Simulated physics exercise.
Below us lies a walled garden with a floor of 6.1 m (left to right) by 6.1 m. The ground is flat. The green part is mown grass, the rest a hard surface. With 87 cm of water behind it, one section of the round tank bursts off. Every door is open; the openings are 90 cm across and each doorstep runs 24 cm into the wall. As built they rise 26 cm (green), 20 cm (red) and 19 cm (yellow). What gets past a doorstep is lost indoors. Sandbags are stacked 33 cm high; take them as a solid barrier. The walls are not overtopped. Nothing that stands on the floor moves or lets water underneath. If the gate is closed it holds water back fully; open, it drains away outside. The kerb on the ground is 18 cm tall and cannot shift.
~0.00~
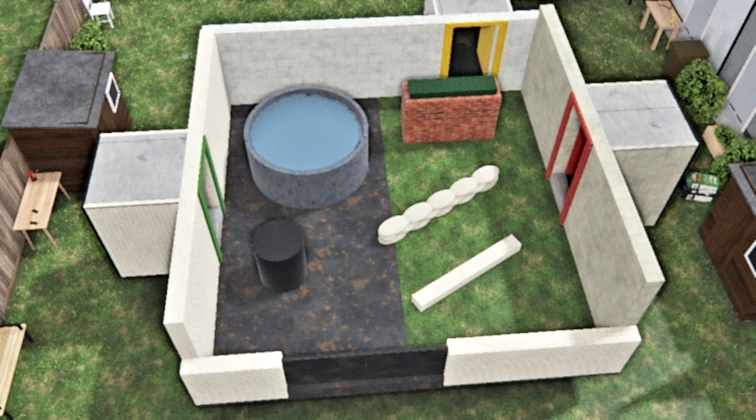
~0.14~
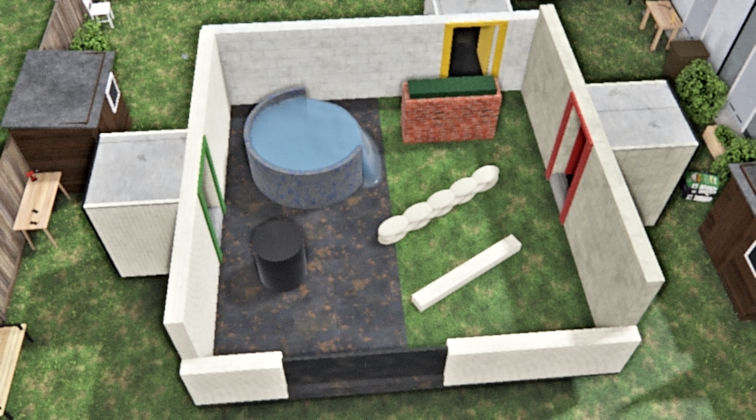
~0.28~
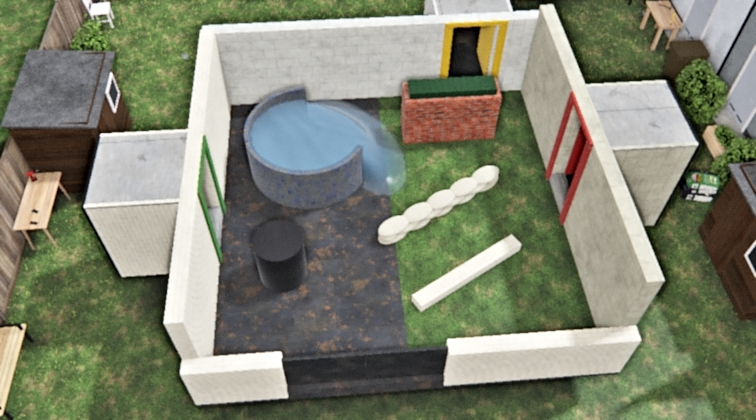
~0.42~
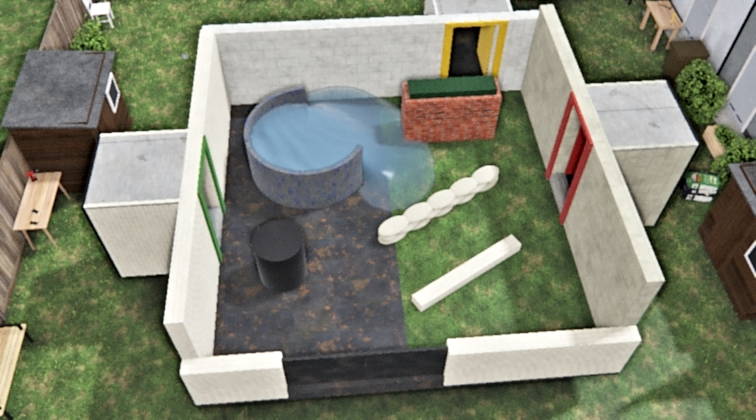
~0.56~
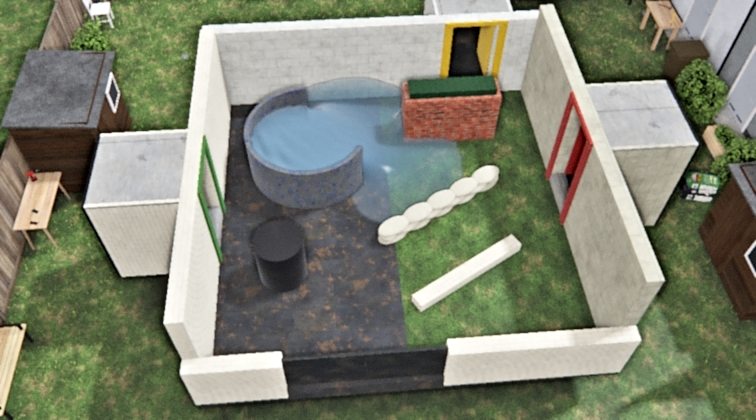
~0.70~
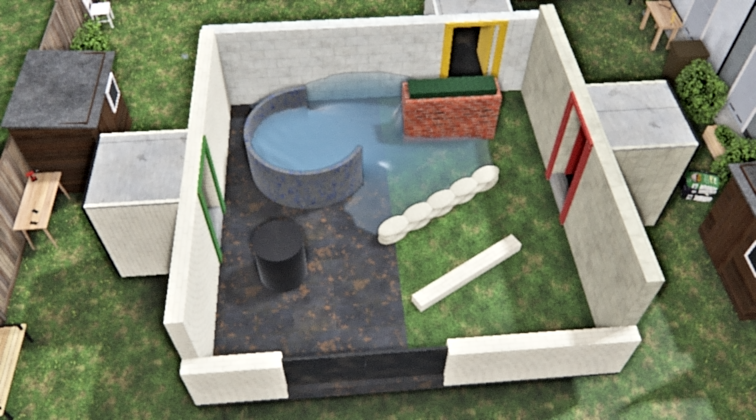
A walled garden, half dark hard floor and half green grass, is seen from high above by a camera that stays still. A round grey tank of water stands at the back left near a black cylinder, with a brick planter, white sandbags, a pale beam, and green, yellow and red doorways around. The tank's right side opens and water spreads rightward across floor and grass, reaching the planter and sandbags.
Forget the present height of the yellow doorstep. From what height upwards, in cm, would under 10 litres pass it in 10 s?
At least 30 cm or so.
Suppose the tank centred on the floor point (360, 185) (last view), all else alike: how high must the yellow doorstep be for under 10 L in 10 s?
Then roughly 26 cm.
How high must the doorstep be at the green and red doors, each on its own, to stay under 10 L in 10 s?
About 8.0 cm at green and 14.0 cm at red.
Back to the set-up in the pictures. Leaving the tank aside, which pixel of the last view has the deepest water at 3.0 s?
At about (519, 106).
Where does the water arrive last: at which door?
Last comes the green one.
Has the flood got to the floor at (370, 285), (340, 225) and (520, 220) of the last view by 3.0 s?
In that order: Not reached, flooded, flooded.
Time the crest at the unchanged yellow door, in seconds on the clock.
At about 3.2 s.
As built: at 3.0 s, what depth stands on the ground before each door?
Depths in cm: Green 3, red 18, yellow 31.
After 1.4 s water covers 30 % of the floor, deepest (56 cm) near (379, 102); 16 cm at the yellow door, 0 litres in over its 19 cm doorstep.
After 3.0 s water covers 50 % of the floor, deepest (38 cm) near (519, 106); 31 cm at the yellow door, 15 litres in over its 19 cm doorstep.
After 10.0 s water covers 95 % of the floor, deepest (14 cm) near (220, 272); 8 cm at the yellow door, 55 litres in over its 19 cm doorstep.
At the yellow door as built, the water arrived by 0.9 s and peaked near 31 cm at 3.2 s.
Run again over the same 10 s with other heights there, 23 litres in over 25.5 cm, 4 litres over 34.5 cm. The limit of 10 litres is kept from about 30 cm up.
